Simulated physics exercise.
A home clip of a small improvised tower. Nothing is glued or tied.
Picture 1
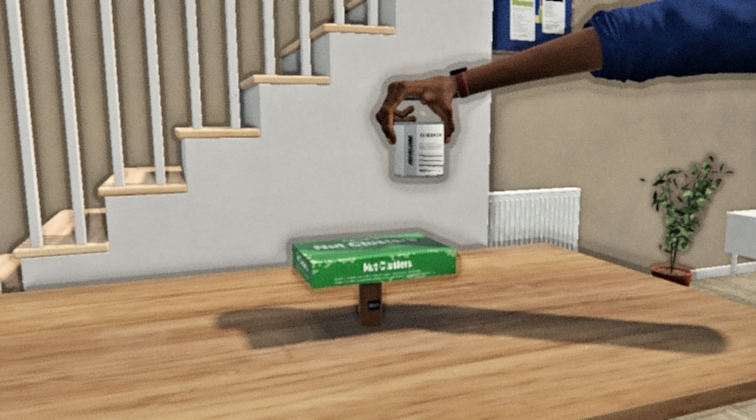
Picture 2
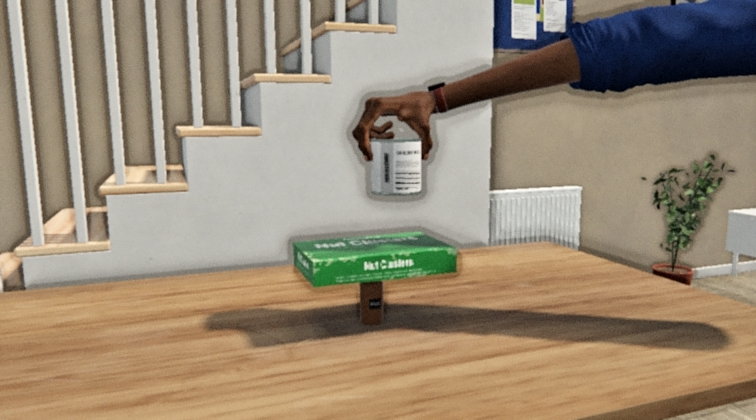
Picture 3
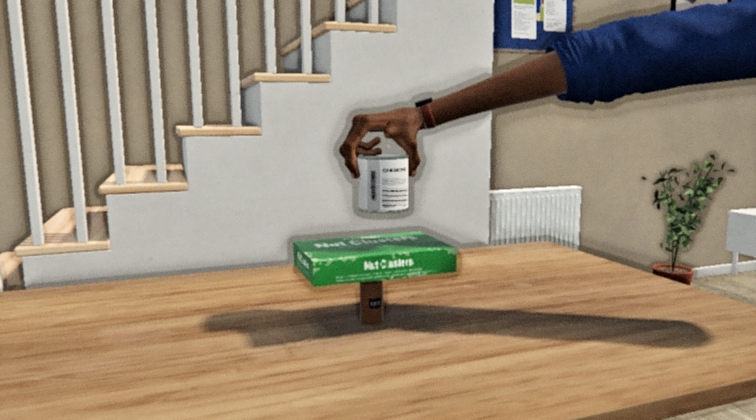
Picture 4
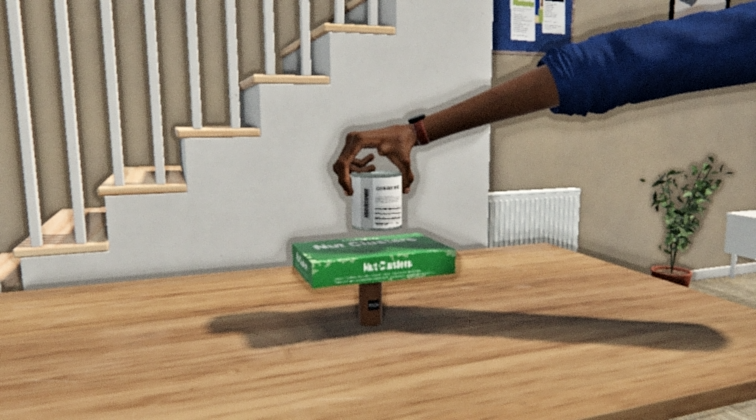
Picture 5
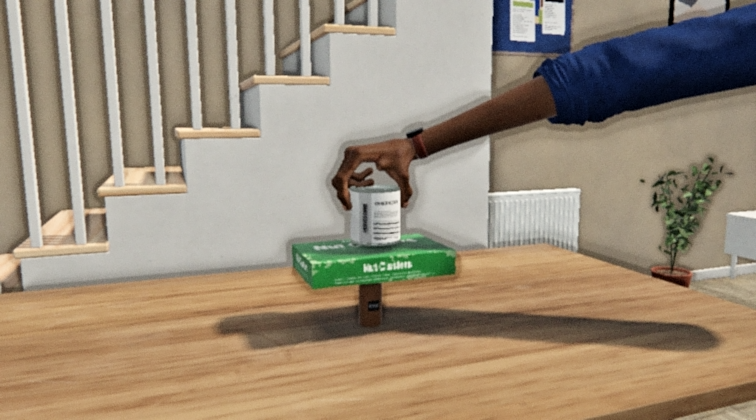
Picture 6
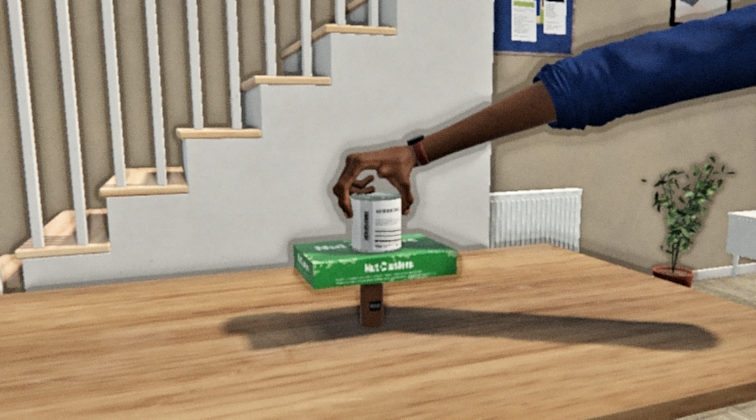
At first, a hand holds a white tin in the air above a green Nut Clusters box, which sits on a small brown object on a wooden table. The hand lowers the tin, drifting slightly left, until it rests on the box with the fingers still around its top.
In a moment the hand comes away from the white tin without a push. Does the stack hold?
As it turns out, it keeps its balance.
Then, 0.20 s later than the last frame, all is still.
Then, 0.50 s later than the last frame, white tin resting near (376, 222).
When it is over, all 3 as before. End places, in pixels of the last picture, white tin near (376, 222). The stack holds.
